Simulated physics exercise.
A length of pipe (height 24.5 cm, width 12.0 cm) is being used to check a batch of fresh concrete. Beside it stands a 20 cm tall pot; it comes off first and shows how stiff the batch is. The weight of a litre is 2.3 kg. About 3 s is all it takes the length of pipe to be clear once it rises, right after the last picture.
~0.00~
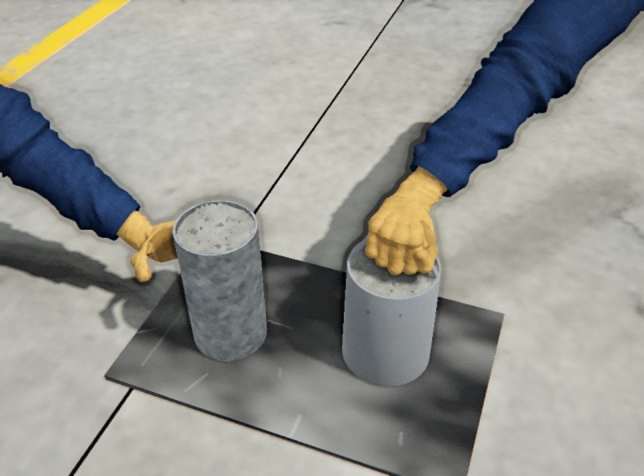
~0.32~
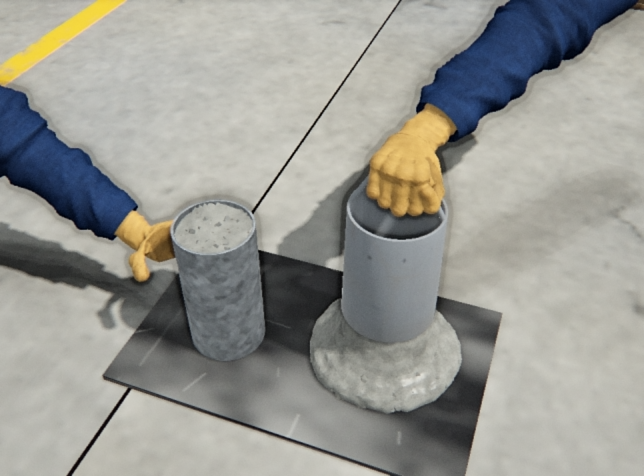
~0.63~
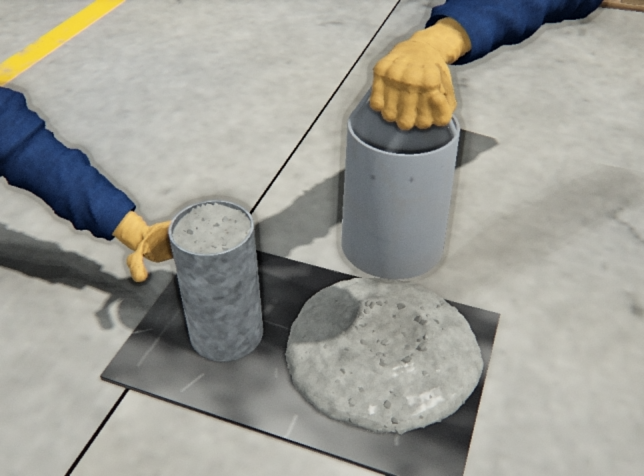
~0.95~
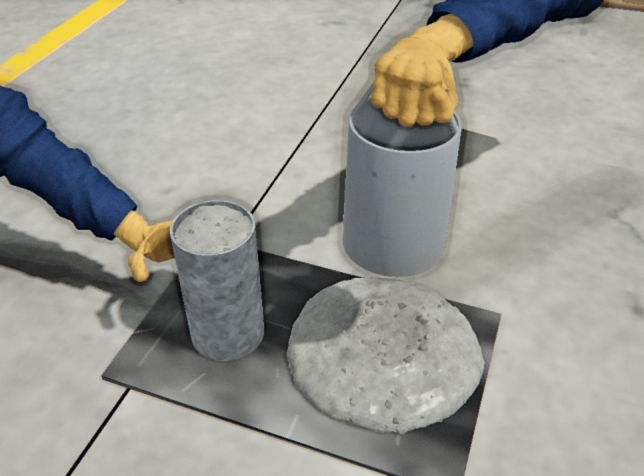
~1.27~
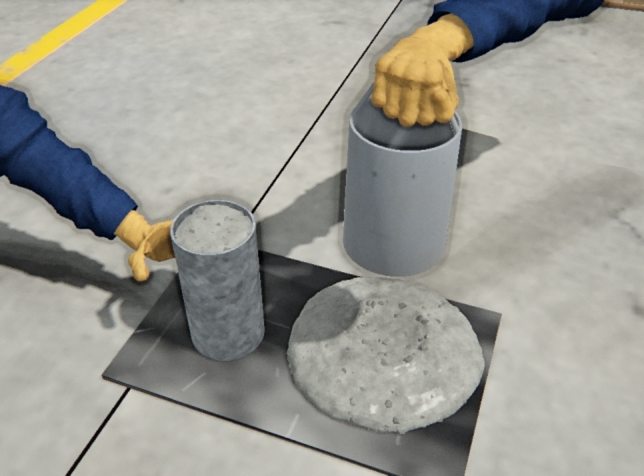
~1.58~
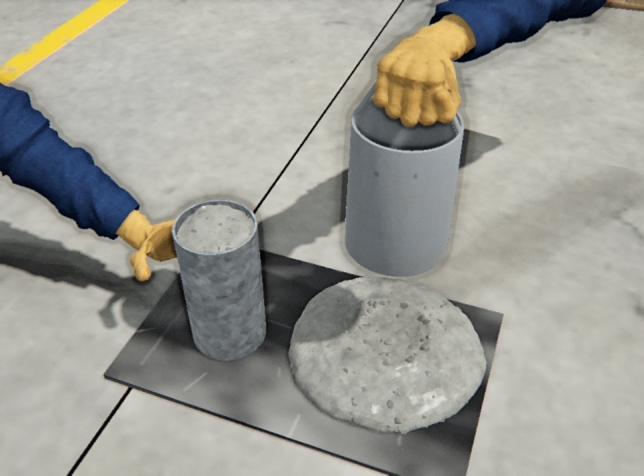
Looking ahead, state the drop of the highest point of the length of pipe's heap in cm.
My best guess is roughly 17 centimetres.
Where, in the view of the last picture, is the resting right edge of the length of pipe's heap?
About pixel (317, 329).
By 2.3 s, the length of pipe is up 5.3 cm; the fresh concrete has come down 7.3 cm to 17 cm and is 24 cm wide.
By 3.1 s, the length of pipe is up 16 cm; the fresh concrete has come down 17 cm to 7.9 cm and is 30 cm wide.
By 3.8 s, the length of pipe is up 24 cm; the fresh concrete has come down 17 cm to 7.9 cm and is 30 cm wide.
By 4.7 s, the length of pipe is clear; the fresh concrete has come down 17 cm to 7.8 cm and is 30 cm wide.
By 5.2 s, at rest, the length of pipe is clear; the fresh concrete has come down 17 cm to 7.8 cm and is 31 cm wide.
